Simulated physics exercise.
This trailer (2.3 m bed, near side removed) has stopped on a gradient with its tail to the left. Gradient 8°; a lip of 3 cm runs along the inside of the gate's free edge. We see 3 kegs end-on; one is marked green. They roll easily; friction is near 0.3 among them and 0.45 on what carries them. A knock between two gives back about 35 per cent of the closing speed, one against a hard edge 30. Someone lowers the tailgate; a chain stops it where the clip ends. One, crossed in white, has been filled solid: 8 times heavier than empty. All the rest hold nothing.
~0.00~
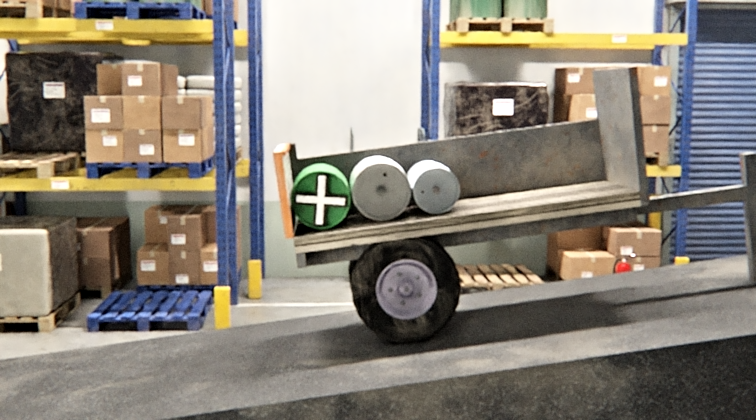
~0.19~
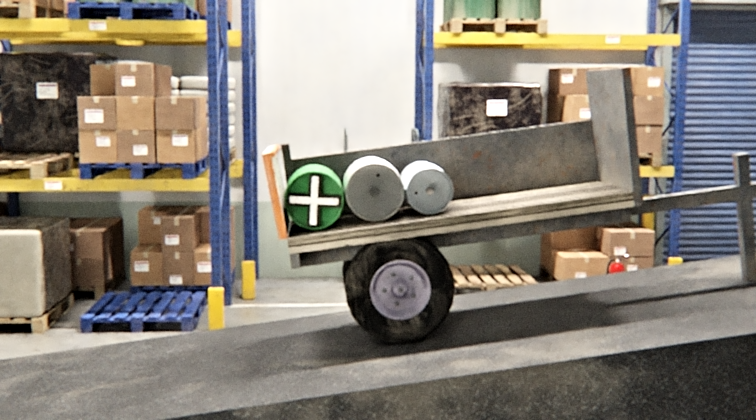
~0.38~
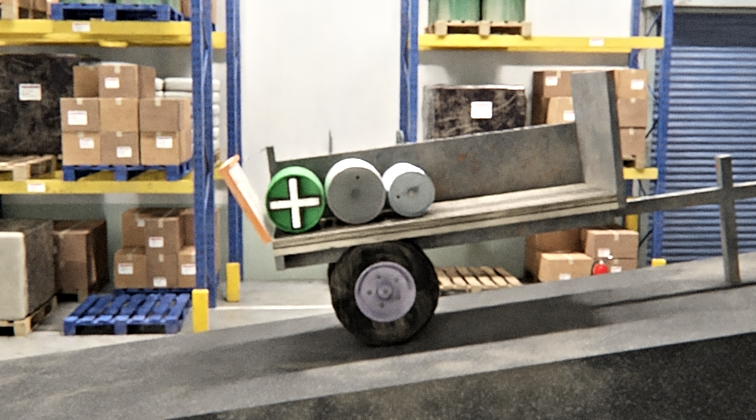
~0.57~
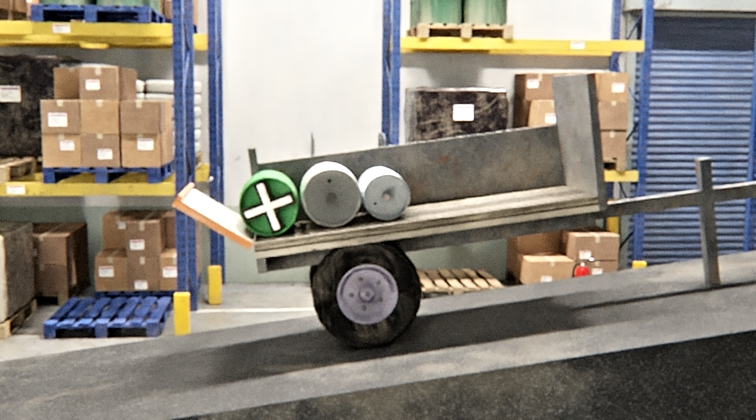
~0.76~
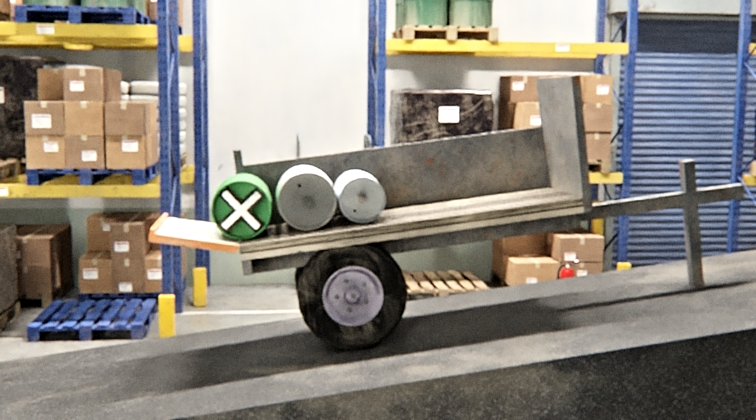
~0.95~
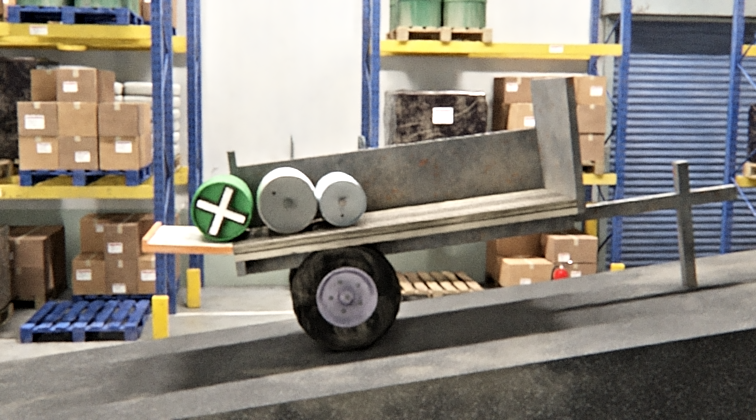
A trailer's orange tailgate swings down to the left, and three kegs roll after it.
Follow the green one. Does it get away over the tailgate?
The green one is held.
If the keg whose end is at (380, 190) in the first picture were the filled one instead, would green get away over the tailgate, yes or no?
In that case green yes.
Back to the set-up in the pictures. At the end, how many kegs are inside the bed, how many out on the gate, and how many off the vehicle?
In that order: 2, 1, 0.
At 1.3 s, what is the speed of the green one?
Near 0.3 m/s.
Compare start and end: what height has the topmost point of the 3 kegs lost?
Some 5 cm lower.
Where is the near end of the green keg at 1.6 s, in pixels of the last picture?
Near (187, 210).
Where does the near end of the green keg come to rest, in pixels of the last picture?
At about (171, 209).
By 1.3 s, green is on the gate, 20 cm past the hinge, rolling left; 0 out so far.
By 1.6 s, green is on the gate, 25 cm past the hinge, rolling left; 0 out so far.
By 2.0 s, green is on the gate, 35 cm past the hinge, rolling left; 0 out so far.
Finally (2.4 s), green is on the gate, 35 cm past the hinge; 0 out so far.
